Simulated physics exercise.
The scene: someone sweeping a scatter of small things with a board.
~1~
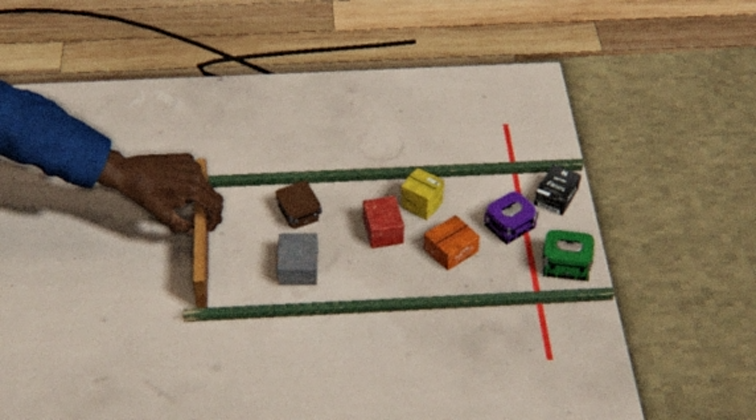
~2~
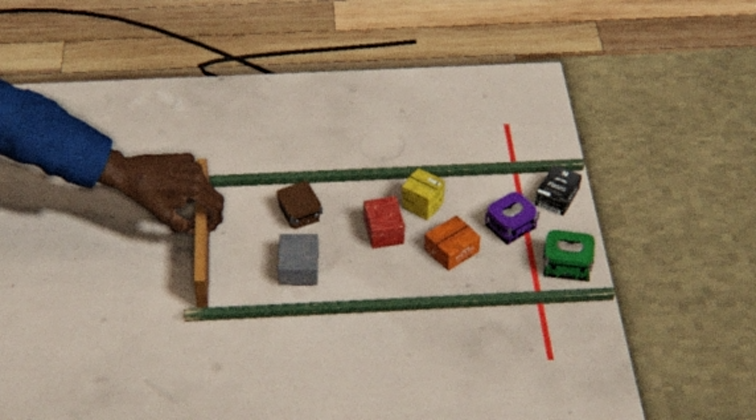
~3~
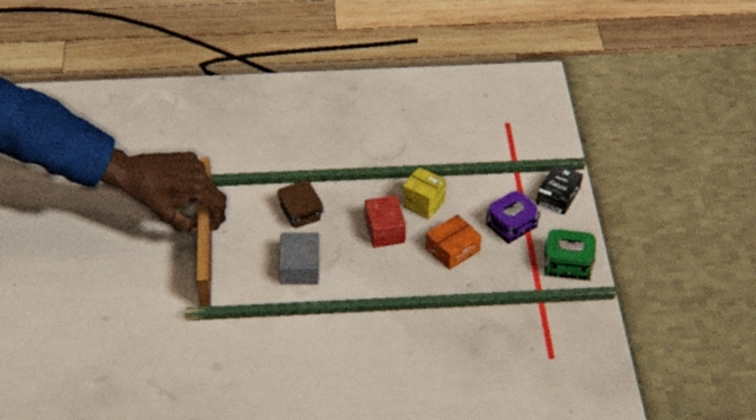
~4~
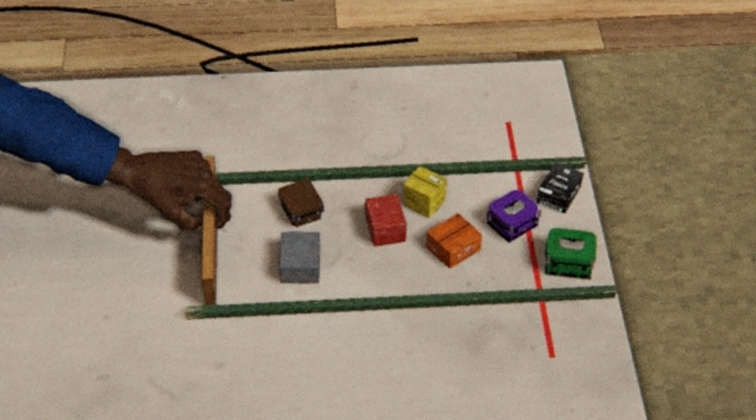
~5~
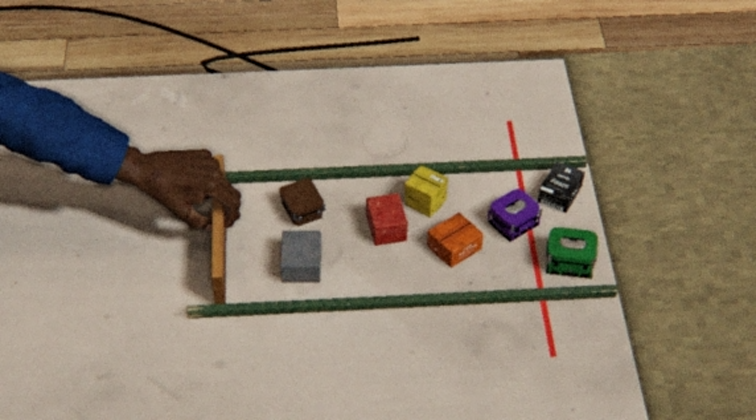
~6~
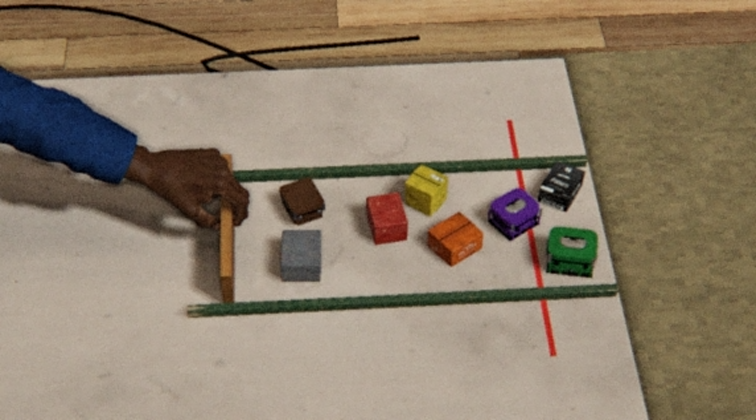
A dark-skinned hand in a blue sleeve grips an upright wooden board at the left of a pale sheet, seen from above at a slant, with wood flooring behind. Between two green rods sit brown, grey, red, yellow and orange blocks, then purple, black and green cases near a red line at right. The hand slides the board slightly rightward toward the nearly still objects, without touching them.
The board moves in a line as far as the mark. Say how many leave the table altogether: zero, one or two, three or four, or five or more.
In the end the number that fall off is three or four.
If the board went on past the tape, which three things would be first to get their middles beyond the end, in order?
In order: The green case, the purple case, the black box.
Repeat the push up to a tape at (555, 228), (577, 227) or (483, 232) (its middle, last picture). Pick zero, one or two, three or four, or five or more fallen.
For each place: 5 or more; five or more; zero.
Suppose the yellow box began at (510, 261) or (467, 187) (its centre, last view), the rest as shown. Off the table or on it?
The yellow box stays on; holds on.
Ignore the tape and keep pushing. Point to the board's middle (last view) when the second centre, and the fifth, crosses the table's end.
Its middle is around (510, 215) and later (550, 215).
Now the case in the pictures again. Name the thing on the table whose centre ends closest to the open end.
That is the orange box.
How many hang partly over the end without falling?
It comes to 1.
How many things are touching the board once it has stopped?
It touches 2.
Soon after, none off yet; black box at rest near (561, 186); green case at rest near (572, 252); purple case at rest near (514, 214).
After that, none off yet; black box at rest near (567, 182); green case displaced a little near (594, 249); purple case displaced about its own width near (574, 215).
In the end, the number that fall off is three or four; gone, purple case, green case and black box.
